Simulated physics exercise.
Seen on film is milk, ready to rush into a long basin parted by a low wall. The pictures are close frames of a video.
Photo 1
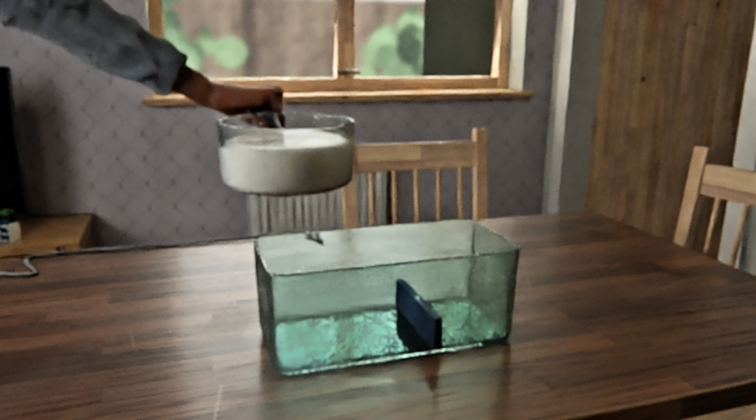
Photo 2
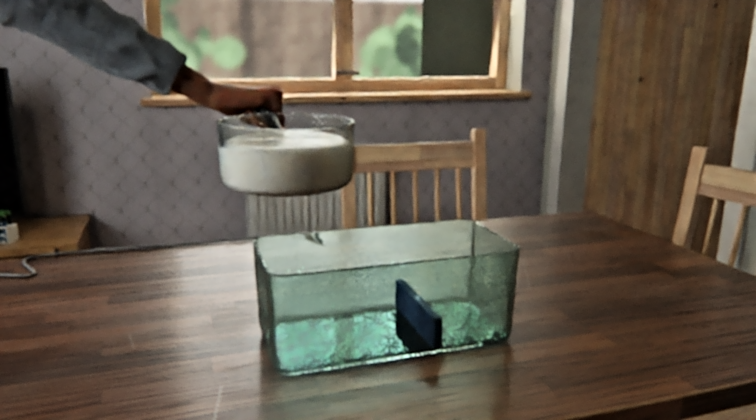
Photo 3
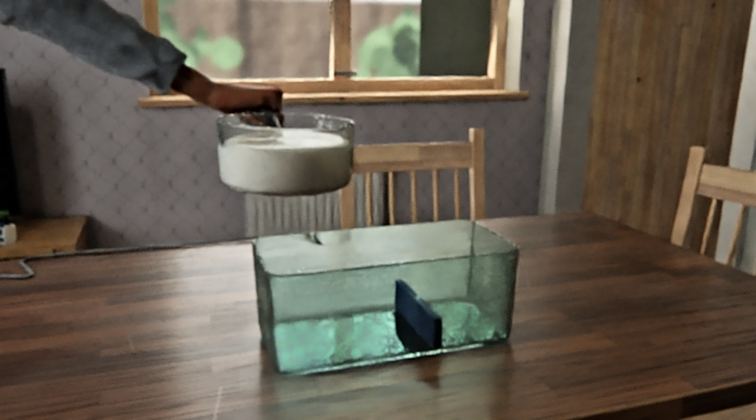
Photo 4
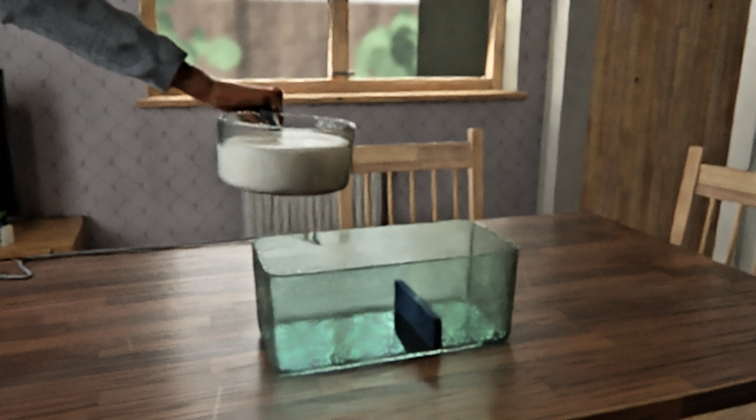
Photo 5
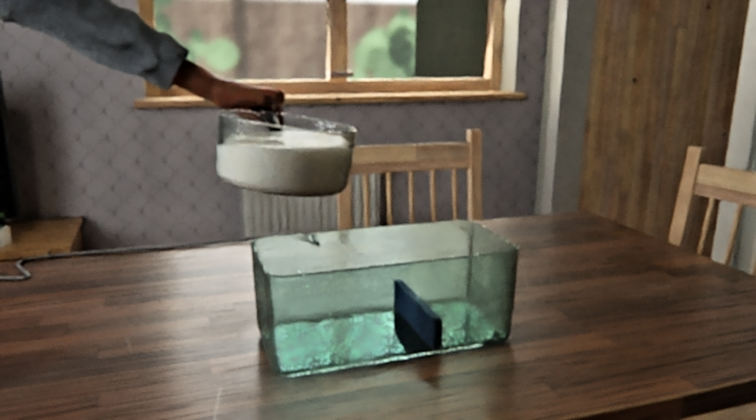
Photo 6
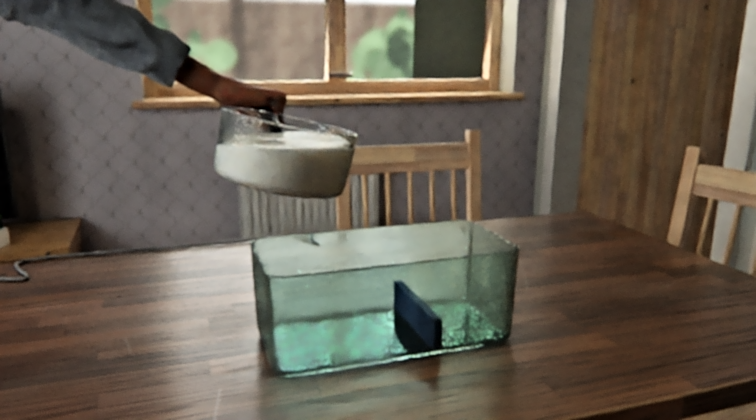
A hand reaching in from the left holds a clear round bowl of white milk above a dark wooden table, seen from slightly above in a room with patterned grey walls and a window. Below sits a long, greenish glass basin with a low dark-blue wall inside, and pale wooden chairs stand behind. The bowl stays nearly level, then tilts slightly rightward, while the view barely shifts.
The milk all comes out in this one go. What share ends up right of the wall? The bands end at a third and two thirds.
I reckon what ends right of the wall does not reach a third.
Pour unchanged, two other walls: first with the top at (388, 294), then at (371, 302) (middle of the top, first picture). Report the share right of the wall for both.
Note - case one near 55 %, case two near 70 %.
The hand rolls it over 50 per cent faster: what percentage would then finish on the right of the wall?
It comes to 10 per cent or so.
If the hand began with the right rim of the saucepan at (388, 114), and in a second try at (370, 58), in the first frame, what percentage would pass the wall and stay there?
Near 55 in a hundred first, near 50 in a hundred second.
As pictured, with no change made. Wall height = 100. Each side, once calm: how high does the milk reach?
Left part: 60 per cent, right part: 10 per cent.
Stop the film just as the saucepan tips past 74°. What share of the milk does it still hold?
Near 45 percent is still in there.
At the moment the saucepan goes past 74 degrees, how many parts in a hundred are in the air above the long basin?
Around 35 in a hundred.
A moment on, the saucepan is tipped part way and 47 per cent is still to pour, 19 is left of the wall and 0 right of it.
Next, the saucepan is tipped right over and 4 per cent is still to pour, 83 is left of the wall and 6 right of it.
Then the saucepan is tipped right over and 0 per cent is still to pour, 89 is left of the wall and 9 right of it.
Later the saucepan is tipped right over and 0 per cent is still to pour, 88 is left of the wall and 9 right of it.
In the end 88 per cent lies left of the wall, 9 right of it and 2 outside.
